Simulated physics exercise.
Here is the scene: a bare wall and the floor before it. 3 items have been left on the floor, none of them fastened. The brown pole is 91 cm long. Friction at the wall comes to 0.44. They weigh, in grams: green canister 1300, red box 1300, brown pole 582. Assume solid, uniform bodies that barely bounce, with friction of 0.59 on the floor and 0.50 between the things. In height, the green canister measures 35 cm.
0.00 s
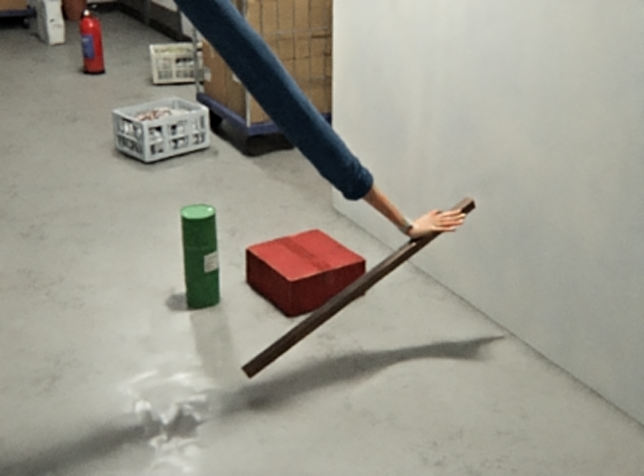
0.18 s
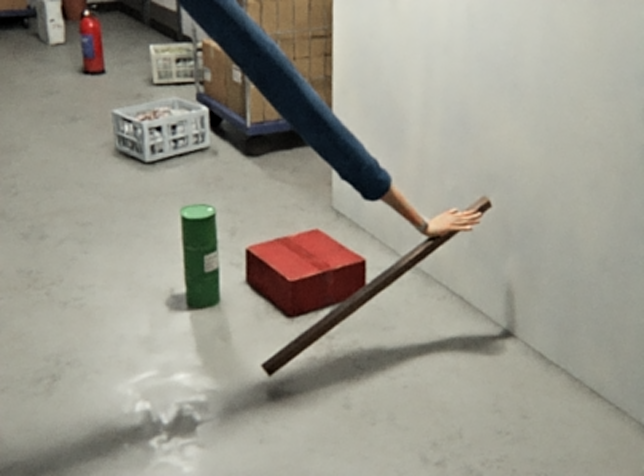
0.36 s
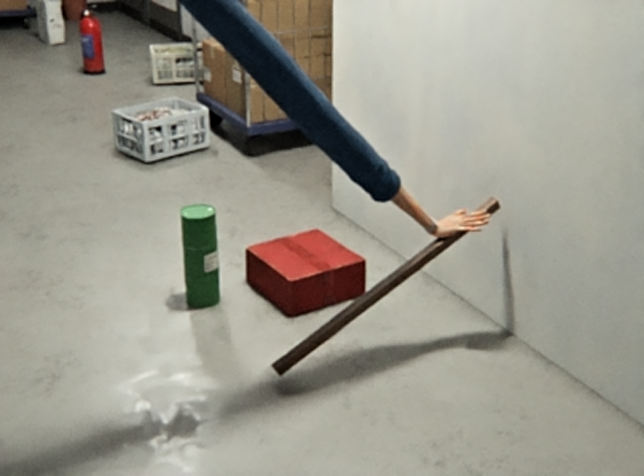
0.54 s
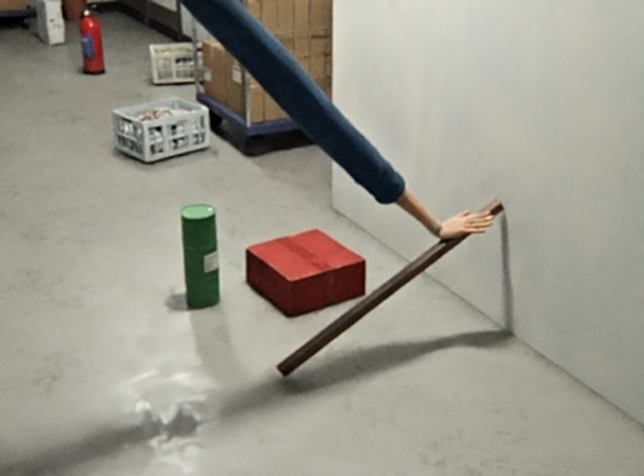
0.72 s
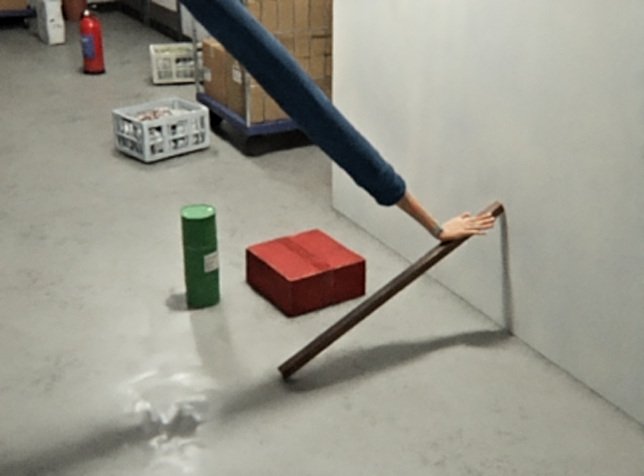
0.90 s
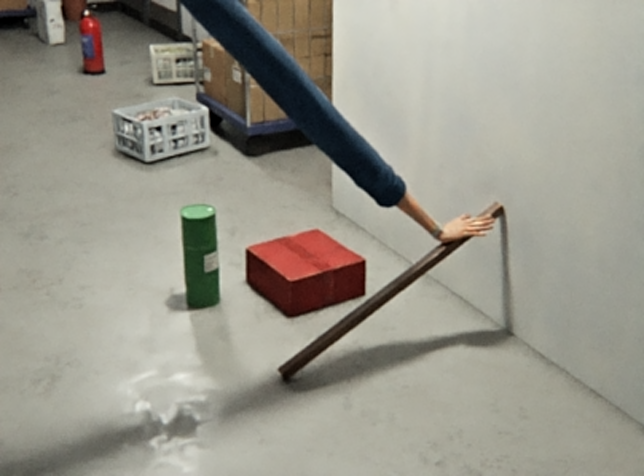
A brown pole, slanting up to the right under a hand in a blue sleeve, shifts a short way right across a grey floor until its upper end leans on the pale wall, the hand still on it. The fixed view looks down on a storage space, with a green canister left of a red box. Behind them sit crates, stacked cartons and a red extinguisher, all motionless.
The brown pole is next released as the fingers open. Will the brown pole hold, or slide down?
Pretty sure it loses grip.
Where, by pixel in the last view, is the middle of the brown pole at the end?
About (378, 347).
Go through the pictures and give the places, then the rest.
In the first picture, 13 cm from its place; brown pole (362, 285); green canister (201, 257).
In the second picture, 6 cm from its place; brown pole (380, 283); green canister (201, 257).
In the third picture, 3 cm from its place; brown pole (389, 284); green canister (201, 257).
In the fourth picture, 1 cm from its place; brown pole (393, 285); green canister (201, 257).
The fifth picture shows leant on the wall, still held; brown pole (394, 287); green canister (201, 257).
The sixth picture shows leant on the wall, still held; brown pole (394, 288); green canister (201, 257).
After 1.30 s, brown pole 8° lower than it was left near (388, 305).
After 1.50 s, brown pole 27° lower than it was left near (378, 347).
At rest (2.2 s), not toppled but over 10 cm from the start, brown pole; the other 2 in place, give or take 10 cm. Seen from the same camera at the end, brown pole near (378, 347). The pole gives way.
